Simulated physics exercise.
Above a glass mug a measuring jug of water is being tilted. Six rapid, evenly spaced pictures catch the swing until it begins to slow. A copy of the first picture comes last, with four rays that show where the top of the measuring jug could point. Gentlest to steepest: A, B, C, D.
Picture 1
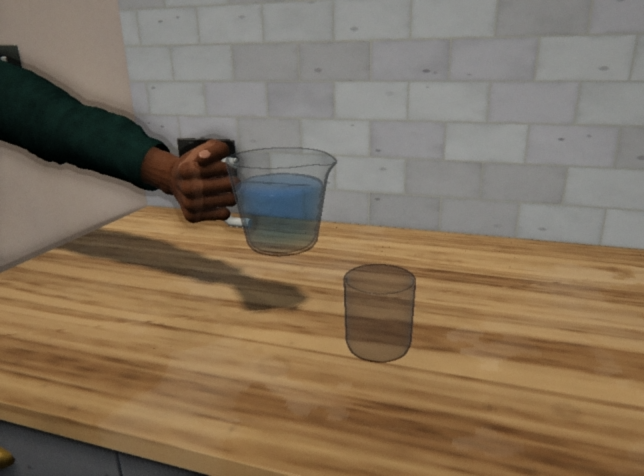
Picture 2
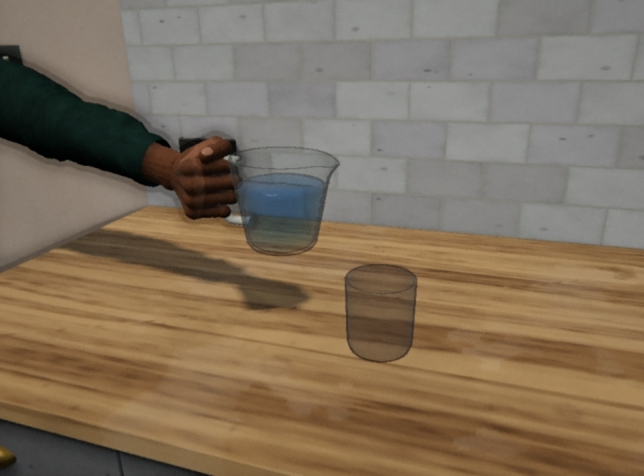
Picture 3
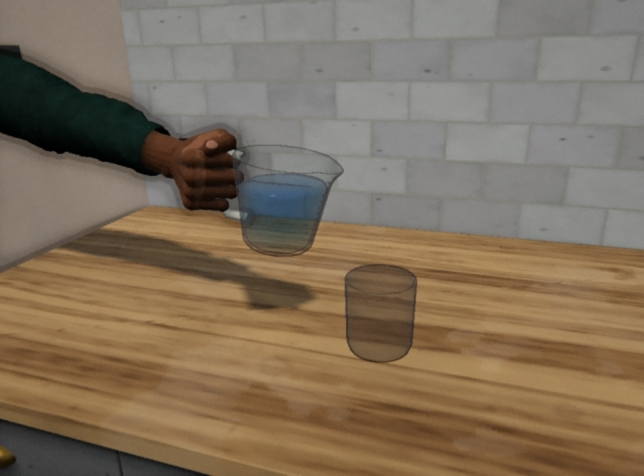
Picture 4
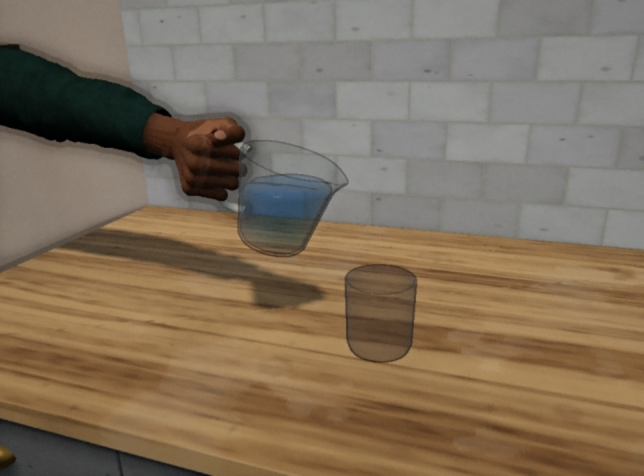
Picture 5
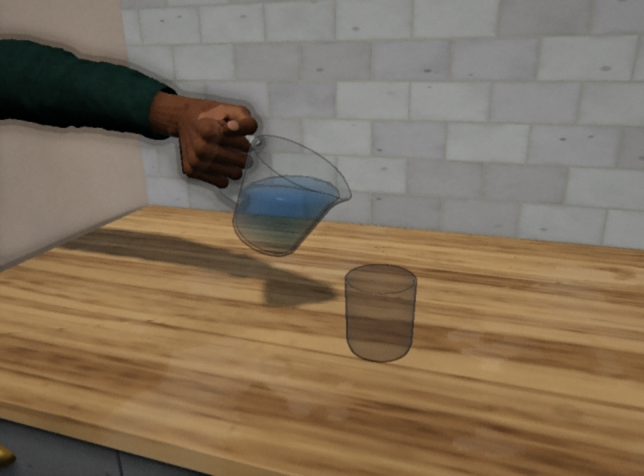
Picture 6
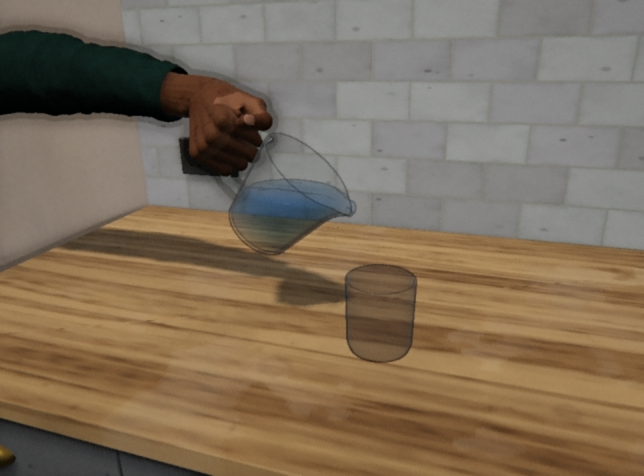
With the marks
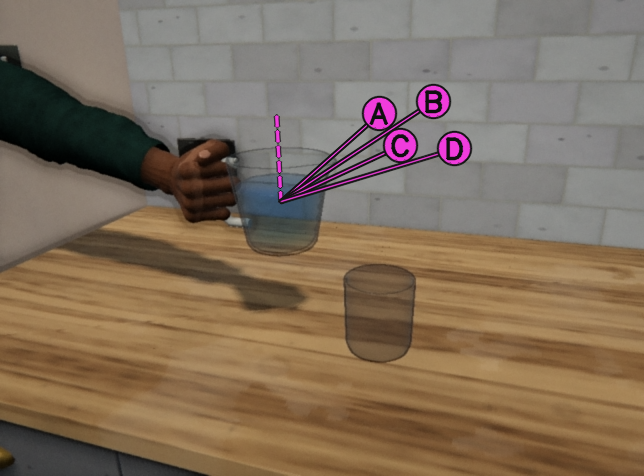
On a wooden counter before a pale brick wall, a dark-sleeved arm holds a clear jug of blue water above and left of an empty glass, then tilts it rightward until the water reaches the lip.
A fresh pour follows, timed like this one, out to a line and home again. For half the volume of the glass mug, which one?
Go for B.
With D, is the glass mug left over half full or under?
Over.
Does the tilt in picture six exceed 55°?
No, it does not.
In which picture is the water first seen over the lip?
Picture 6.
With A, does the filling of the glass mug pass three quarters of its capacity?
No, it does not.
In magenta, A at (367, 125); B at (419, 111); C at (384, 153); D at (438, 154).
For mark A, the glass mug ends with about 31 % of what it can hold.
For mark B, the glass mug ends with about 48 % of what it can hold.
For mark C, the glass mug ends with about 65 % of what it can hold.
For mark D, the glass mug ends with about 82 % of what it can hold.
